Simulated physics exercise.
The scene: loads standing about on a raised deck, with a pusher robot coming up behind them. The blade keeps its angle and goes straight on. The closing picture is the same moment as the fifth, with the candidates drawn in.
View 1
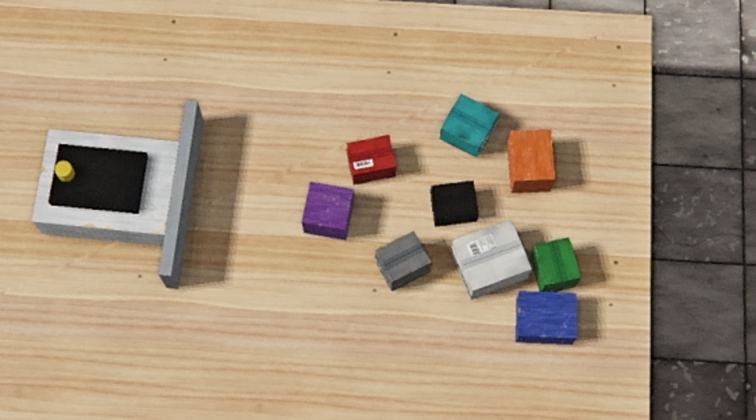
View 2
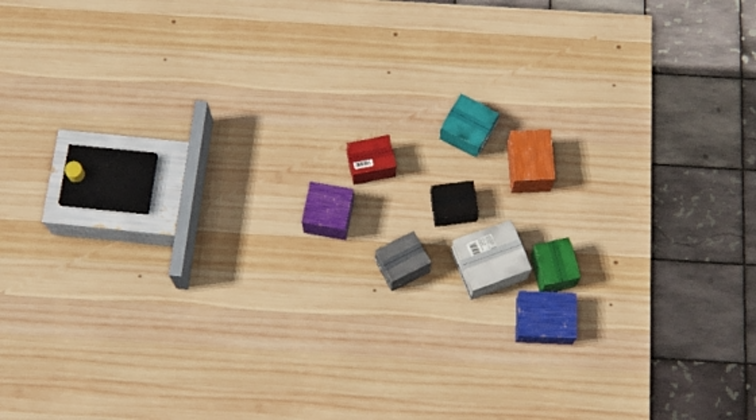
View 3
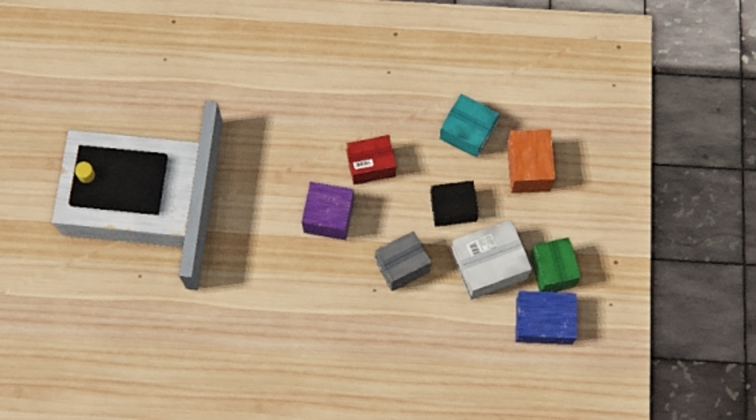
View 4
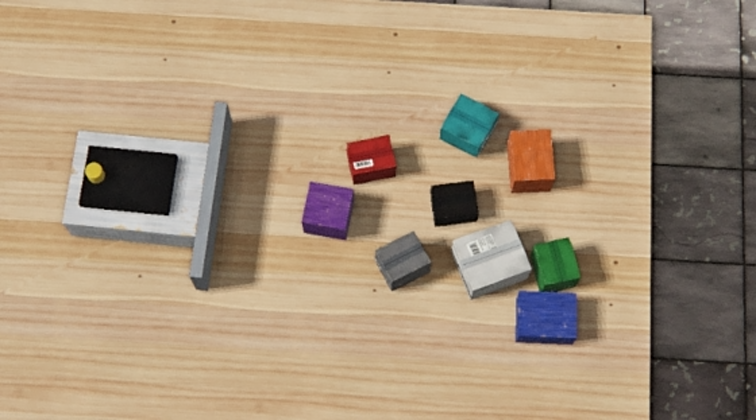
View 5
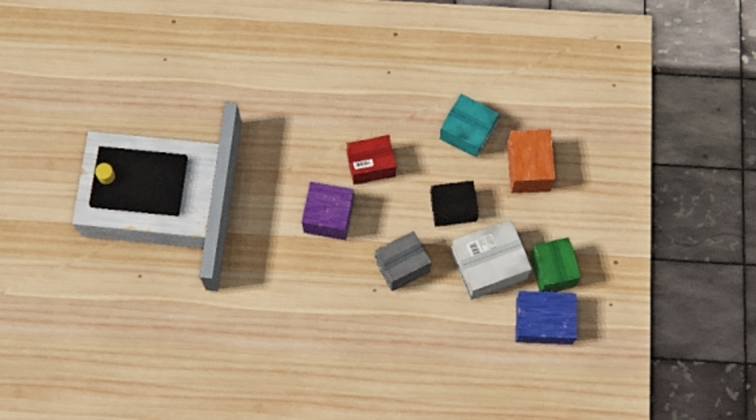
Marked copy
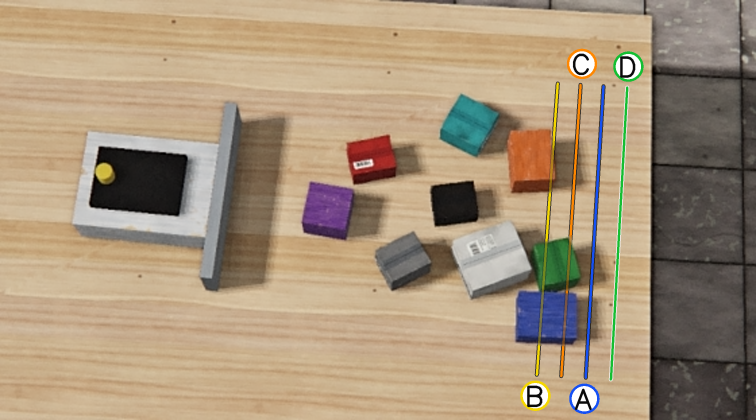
A pusher robot with a wide grey blade creeping right across a wooden deck towards scattered colourful boxes, which remain still.
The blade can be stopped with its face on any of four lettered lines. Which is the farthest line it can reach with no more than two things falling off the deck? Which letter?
The farthest such stop is C.
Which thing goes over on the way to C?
The green box.
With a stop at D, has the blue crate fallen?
By then, no.
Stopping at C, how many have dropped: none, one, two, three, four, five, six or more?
One.
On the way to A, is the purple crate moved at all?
Yes.
On the copy, A at (595, 227); B at (548, 224); C at (571, 226); D at (619, 229).
On C. First, robot (272, 189); red parcel (381, 163); purple crate (374, 214).
Then, robot (398, 197); green box (599, 270); white parcel (548, 268).
Finally, robot (498, 202); green box over the edge; white parcel (648, 278); one fallen.
By contrast, A drops four; B is within the limit but short; D drops four.
